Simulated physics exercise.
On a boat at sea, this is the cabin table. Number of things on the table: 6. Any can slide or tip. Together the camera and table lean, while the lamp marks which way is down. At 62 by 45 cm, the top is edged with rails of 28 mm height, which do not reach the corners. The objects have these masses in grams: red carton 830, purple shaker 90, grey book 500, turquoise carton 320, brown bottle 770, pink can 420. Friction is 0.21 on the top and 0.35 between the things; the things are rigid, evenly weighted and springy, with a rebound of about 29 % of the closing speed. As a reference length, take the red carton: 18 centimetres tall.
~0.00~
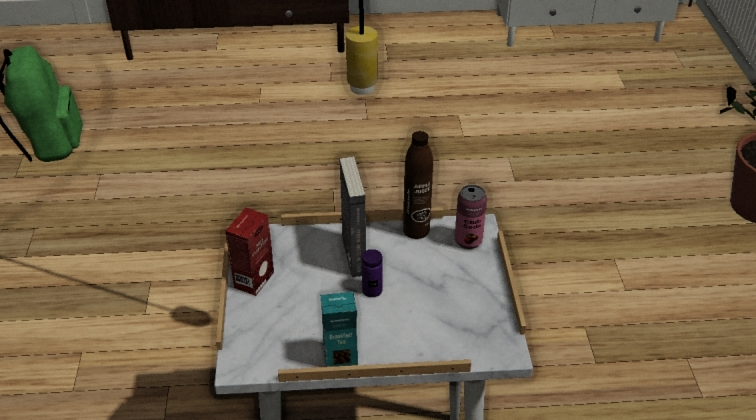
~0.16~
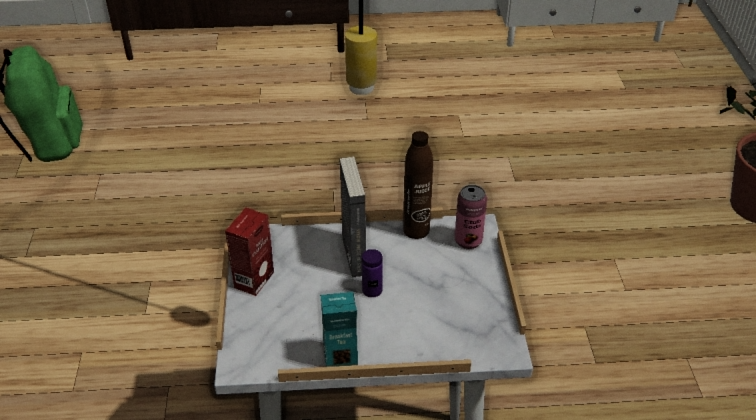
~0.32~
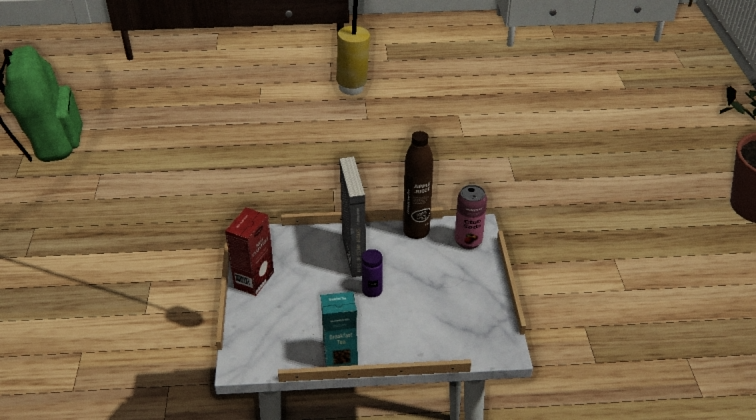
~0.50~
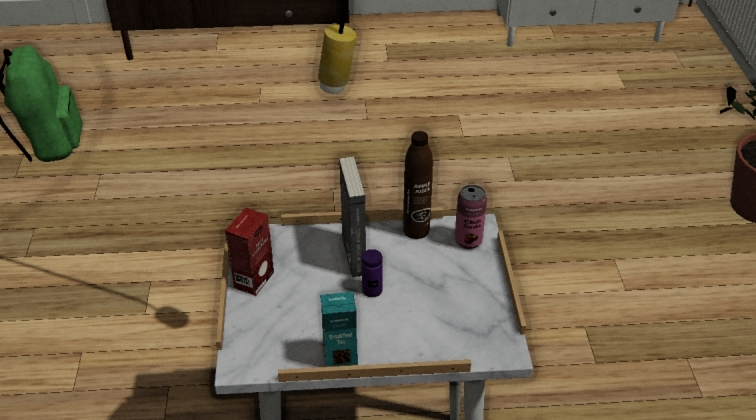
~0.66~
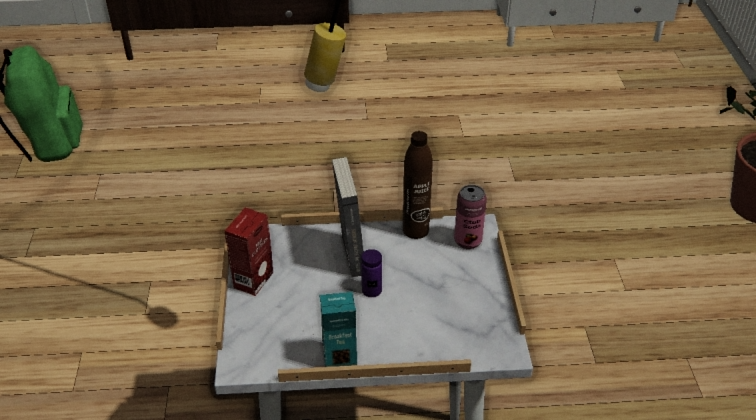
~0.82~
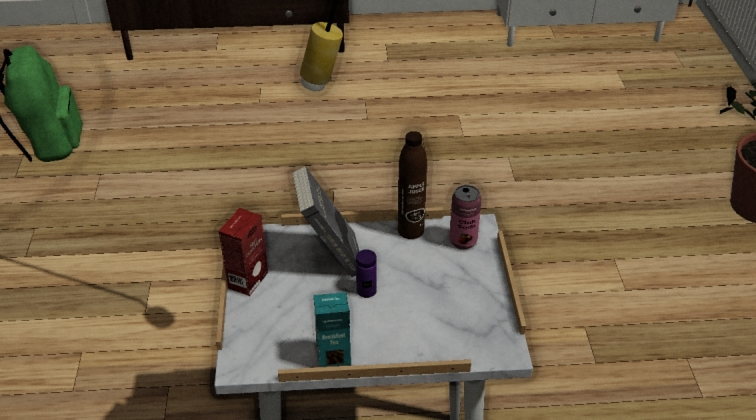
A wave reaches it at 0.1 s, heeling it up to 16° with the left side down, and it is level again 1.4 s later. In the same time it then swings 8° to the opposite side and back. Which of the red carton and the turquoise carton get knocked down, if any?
Result: The red carton overturns; the turquoise carton does not fall.
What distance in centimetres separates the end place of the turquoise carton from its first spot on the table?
Displacement: Approx. 10 cm.
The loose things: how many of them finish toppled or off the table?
That makes 2.
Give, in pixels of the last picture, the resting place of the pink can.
It ends up at about (429, 220).
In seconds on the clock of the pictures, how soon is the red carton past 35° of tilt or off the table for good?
Answer: Near 1.1 s.
By 1.02 s, boat heeled 12°, left side down; red carton rocked 24° off its seat near (225, 249); turquoise carton 5 cm from its spot near (313, 333); grey book rocked 72° off its seat.
By 1.22 s, boat heeled 6°, left side down; red carton now off the table; turquoise carton 9 cm from its spot near (292, 335); grey book rocked 73° off its seat.
By 1.42 s, boat level; turquoise carton 10 cm from its spot near (288, 335); grey book on its side; brown bottle 10 cm from its spot.
By 2.02 s, boat heeled 7°, right side down; turquoise carton 10 cm from its spot near (289, 335); grey book on its side; brown bottle 10 cm from its spot.
When it is over (3.4 s), off the table and tipped over, red carton; lying over on the table, grey book; not toppled but over 5 cm from the start, purple shaker, turquoise carton, brown bottle and pink can. End places, in pixels of the last picture, turquoise carton near (289, 335).
